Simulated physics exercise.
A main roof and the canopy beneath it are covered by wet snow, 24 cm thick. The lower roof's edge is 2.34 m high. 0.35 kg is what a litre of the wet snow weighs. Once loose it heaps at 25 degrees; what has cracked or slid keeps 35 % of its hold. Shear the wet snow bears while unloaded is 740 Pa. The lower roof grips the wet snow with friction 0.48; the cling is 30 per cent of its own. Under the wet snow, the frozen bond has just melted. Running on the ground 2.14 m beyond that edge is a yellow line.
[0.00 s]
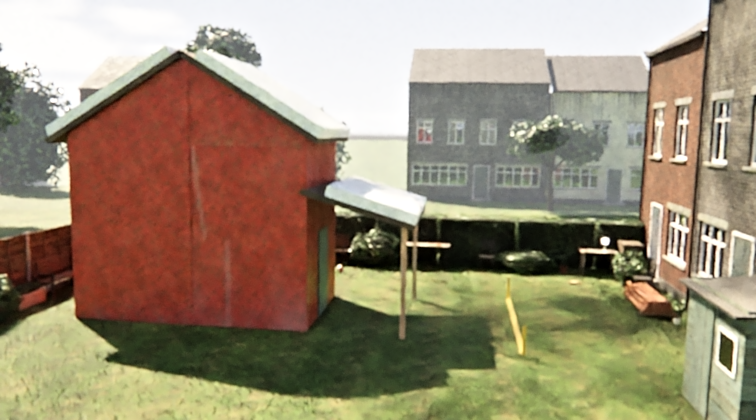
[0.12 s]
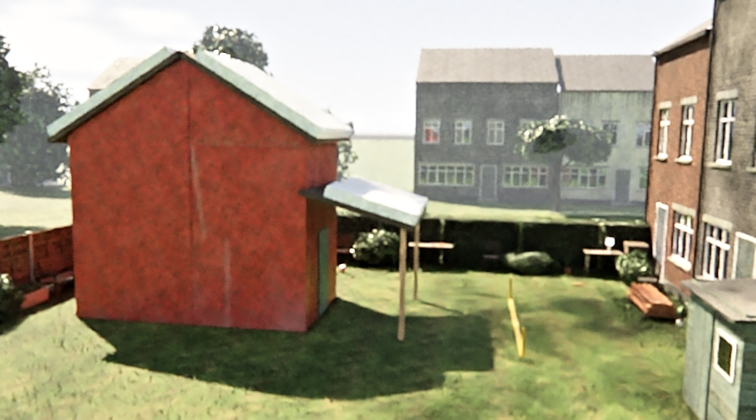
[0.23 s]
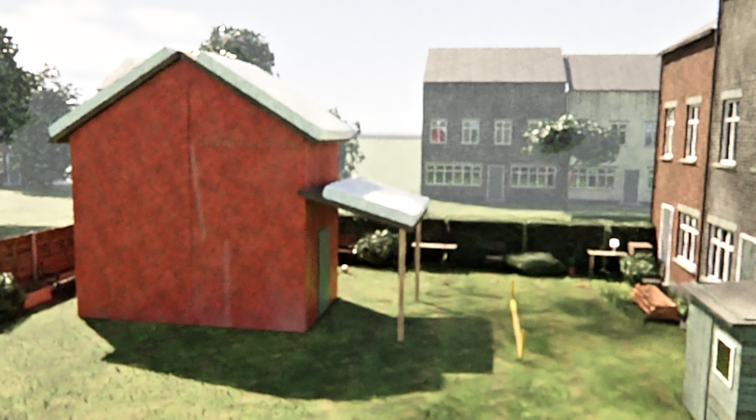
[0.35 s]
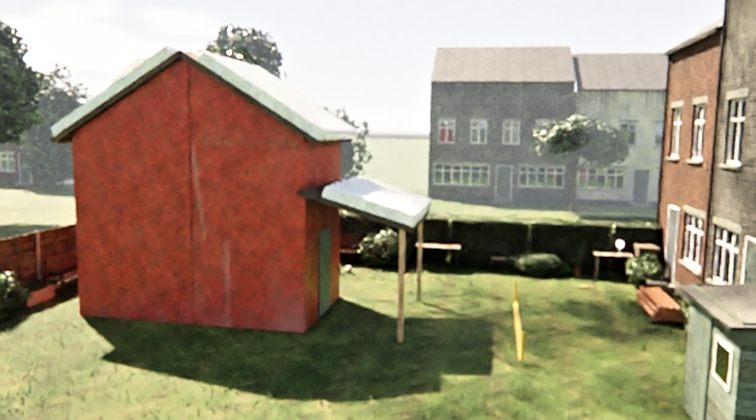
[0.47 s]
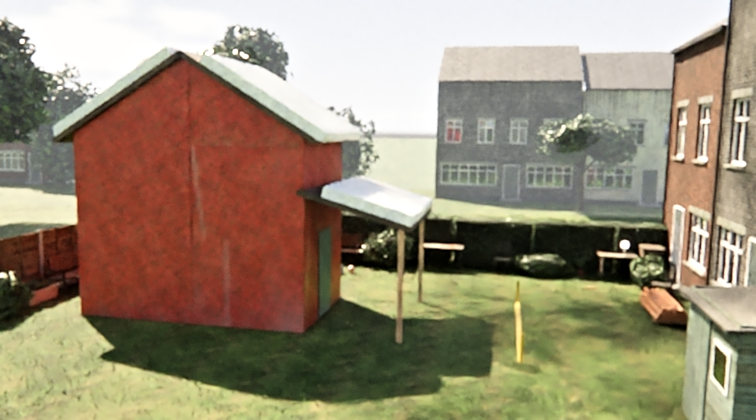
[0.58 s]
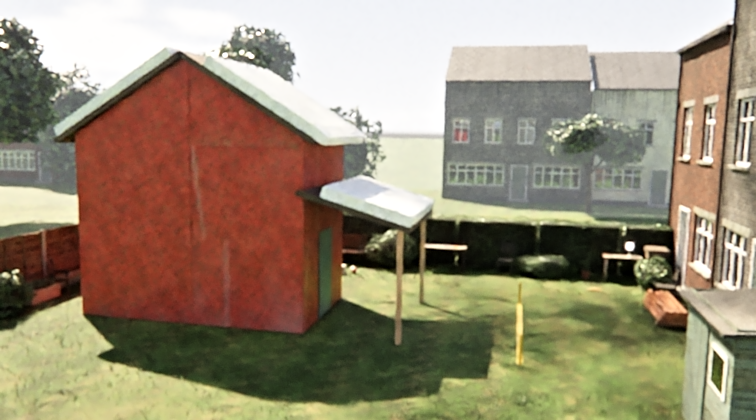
In a garden, snow slides slightly past a red building's roof edge above a snowy canopy.
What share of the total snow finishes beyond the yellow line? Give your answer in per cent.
About 0 %.
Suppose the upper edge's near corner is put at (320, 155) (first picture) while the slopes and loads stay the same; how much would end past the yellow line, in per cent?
I'd put it at close to 0 percent.
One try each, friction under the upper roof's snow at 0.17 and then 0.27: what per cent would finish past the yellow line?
Try 1: 16 %; try 2: 7 %.
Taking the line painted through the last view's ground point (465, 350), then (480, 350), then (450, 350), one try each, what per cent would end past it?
About 12 %, 7 %, 20 %.
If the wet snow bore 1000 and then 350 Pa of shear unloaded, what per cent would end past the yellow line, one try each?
The two runs give near 0 % and near 16 % respectively.
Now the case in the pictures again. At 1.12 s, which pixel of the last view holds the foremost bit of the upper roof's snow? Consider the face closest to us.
About (354, 194).
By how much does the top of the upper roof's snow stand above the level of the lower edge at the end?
Roughly 0.9 m.
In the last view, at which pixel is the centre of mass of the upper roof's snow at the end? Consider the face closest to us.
Centre: Approx. (417, 276) px, near face.
By 1.12 s, none is below the lower edge and 0 % is past the line.
By 1.74 s, none is below the lower edge and 0 % is past the line.
By 2.37 s, none is below the lower edge and 0 % is past the line.
By 3.00 s, 31 % is below the lower edge and 0 % is past the line.
By 5.20 s, at the end, 41 % is below the lower edge and 0 % is past the line.
